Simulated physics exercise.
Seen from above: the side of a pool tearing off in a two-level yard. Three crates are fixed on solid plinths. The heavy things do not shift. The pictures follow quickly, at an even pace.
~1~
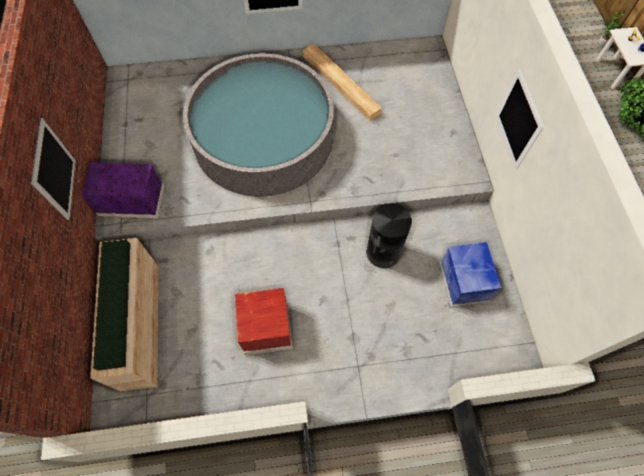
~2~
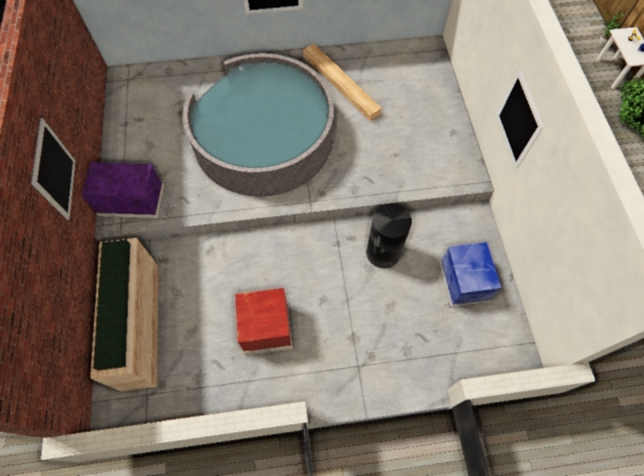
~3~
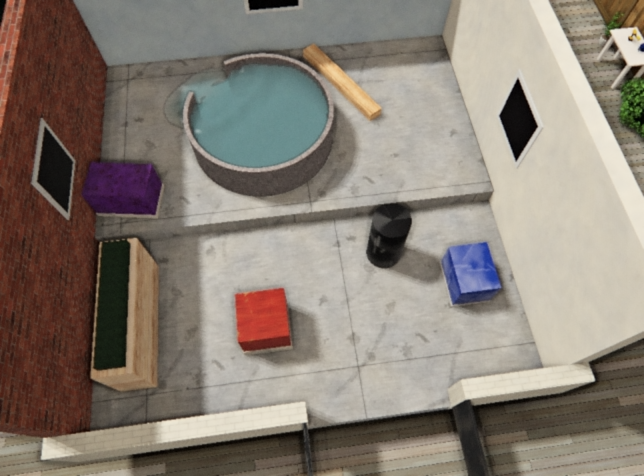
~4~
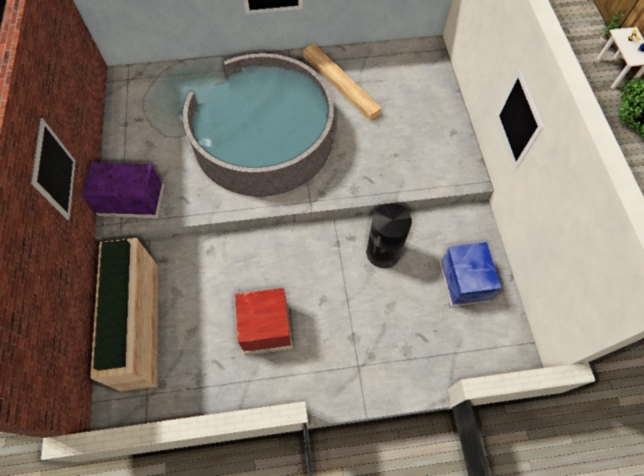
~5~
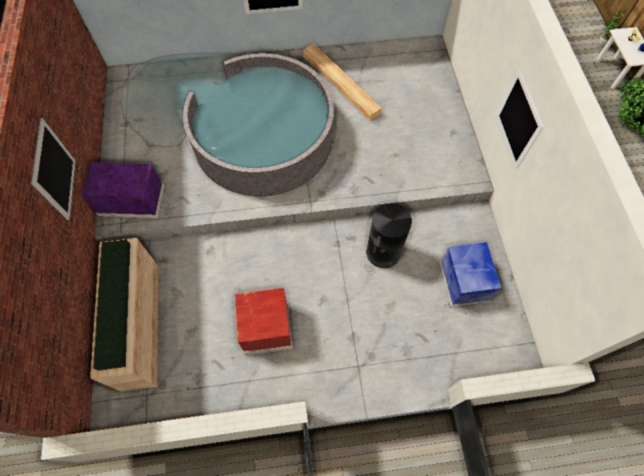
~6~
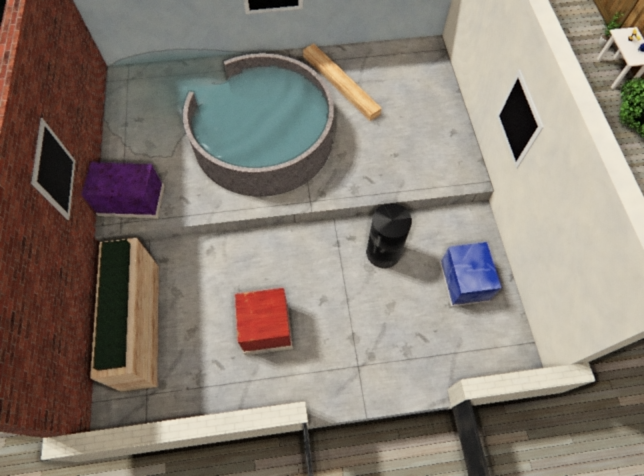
A round grey-walled pool of still blue-green water stands on the upper level of a walled, two-level concrete yard, seen from above. A wooden beam lies to its right and a purple block to its left, with a planter, red block, black barrel and blue block on the lower level. The pool's far left side opens and water pours out, spreading leftward across the floor, while the camera stays still.
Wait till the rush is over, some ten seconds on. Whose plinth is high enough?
One by one: The blue crate gets wet; the red crate stays dry; the purple crate gets wet.
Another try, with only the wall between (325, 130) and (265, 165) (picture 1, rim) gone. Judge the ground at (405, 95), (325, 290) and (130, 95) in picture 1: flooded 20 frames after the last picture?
One after the other: Free of water, under water, not flooded.
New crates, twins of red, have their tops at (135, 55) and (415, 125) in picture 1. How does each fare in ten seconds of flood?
In that order: Ends up wet, is spared.
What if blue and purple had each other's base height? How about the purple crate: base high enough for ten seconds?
My reading: The purple one gets wet.
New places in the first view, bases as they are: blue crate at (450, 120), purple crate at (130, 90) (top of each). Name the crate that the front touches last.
The crate marked blue.
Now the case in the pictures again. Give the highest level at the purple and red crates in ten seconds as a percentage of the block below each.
In turn 410 and 70 per cent.
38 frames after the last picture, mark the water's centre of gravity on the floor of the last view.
Near (229, 143).
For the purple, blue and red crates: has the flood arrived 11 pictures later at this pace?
My reading: At purple reached, at blue untouched, at red no.
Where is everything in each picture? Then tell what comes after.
Still water in the pool at (259, 112), in the first picture.
Water pours out on the pool's far side and has run to a hidden place, in the second picture.
Water pours out on the pool's far side and has run to (170, 102), in the third picture.
Water pours out on the pool's far side and has run to (157, 83), in the fourth picture.
Water pours out on the pool's far side and has run to (141, 65), in the fifth picture.
Water pours out on the pool's far side and has run to (112, 66), in the sixth picture.
A moment on, water covers 15 % of the floor; the blue crate not reached, the red crate not reached, the purple crate not reached.
Next, water covers 20 % of the floor; the blue crate not reached, the red crate not reached, the purple crate water round its plinth.
Then, water covers 35 % of the floor; the blue crate not reached, the red crate not reached, the purple crate water round its plinth.
Later, water covers 65 % of the floor; the blue crate water round its plinth, the red crate water round its plinth, the purple crate water round its plinth.
In the end, water covers 90 % of the floor; the blue crate was topped, the red crate stayed above the water, the purple crate was topped.
